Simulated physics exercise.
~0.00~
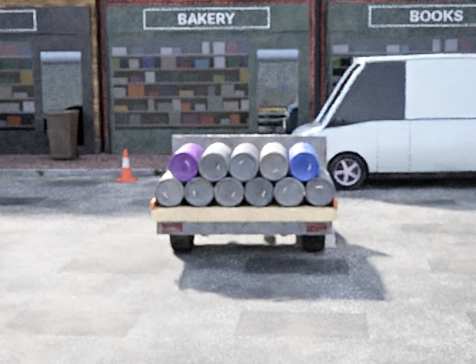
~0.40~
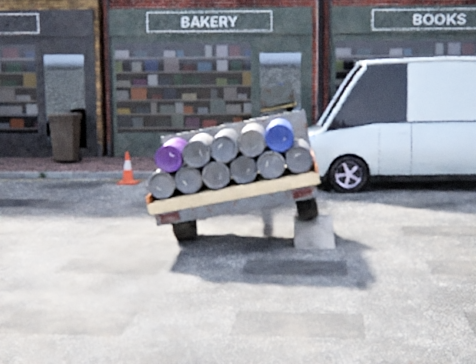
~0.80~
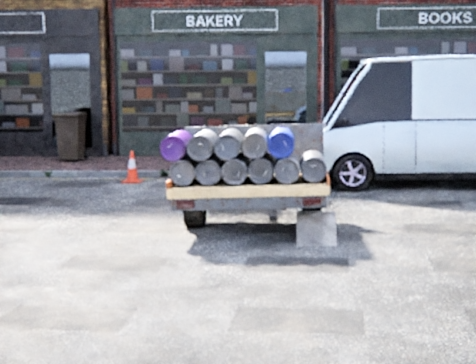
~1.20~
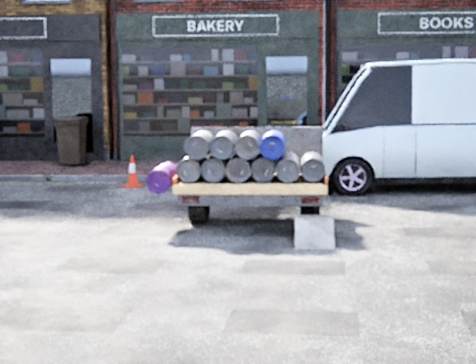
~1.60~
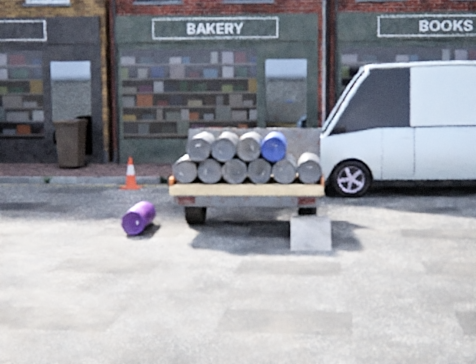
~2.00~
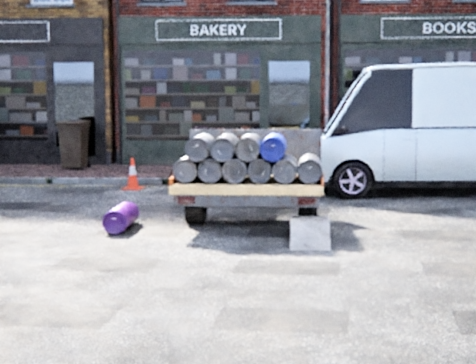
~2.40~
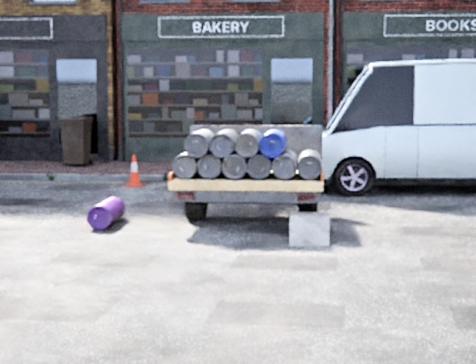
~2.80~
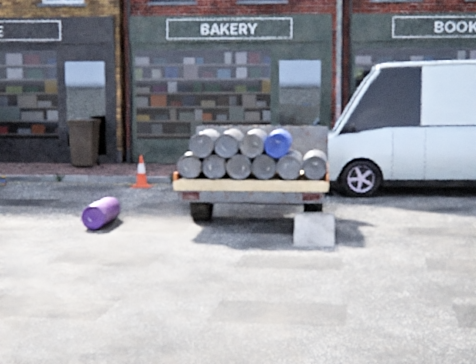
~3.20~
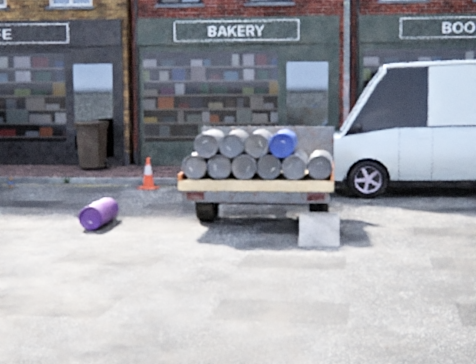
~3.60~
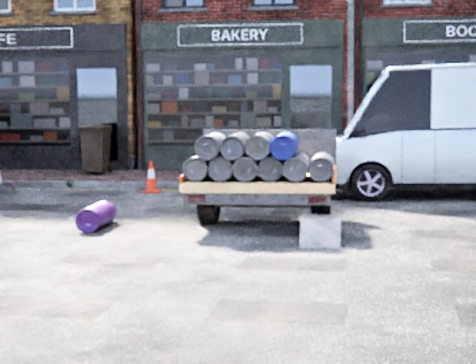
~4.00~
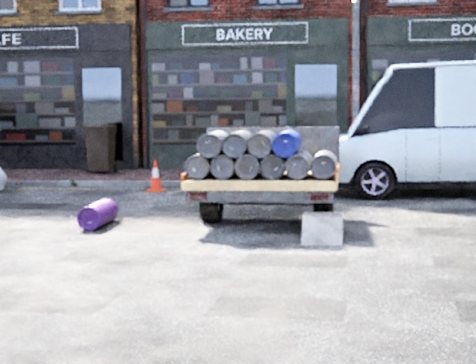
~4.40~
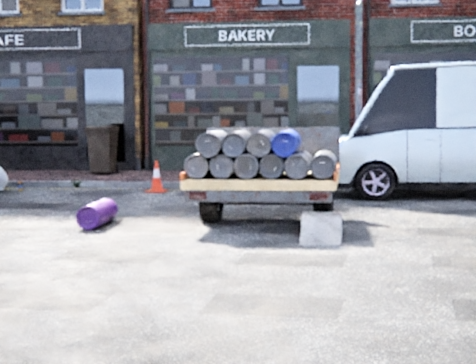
A purple cylinder rolls off the left side of a tilting trailer and settles on the ground.
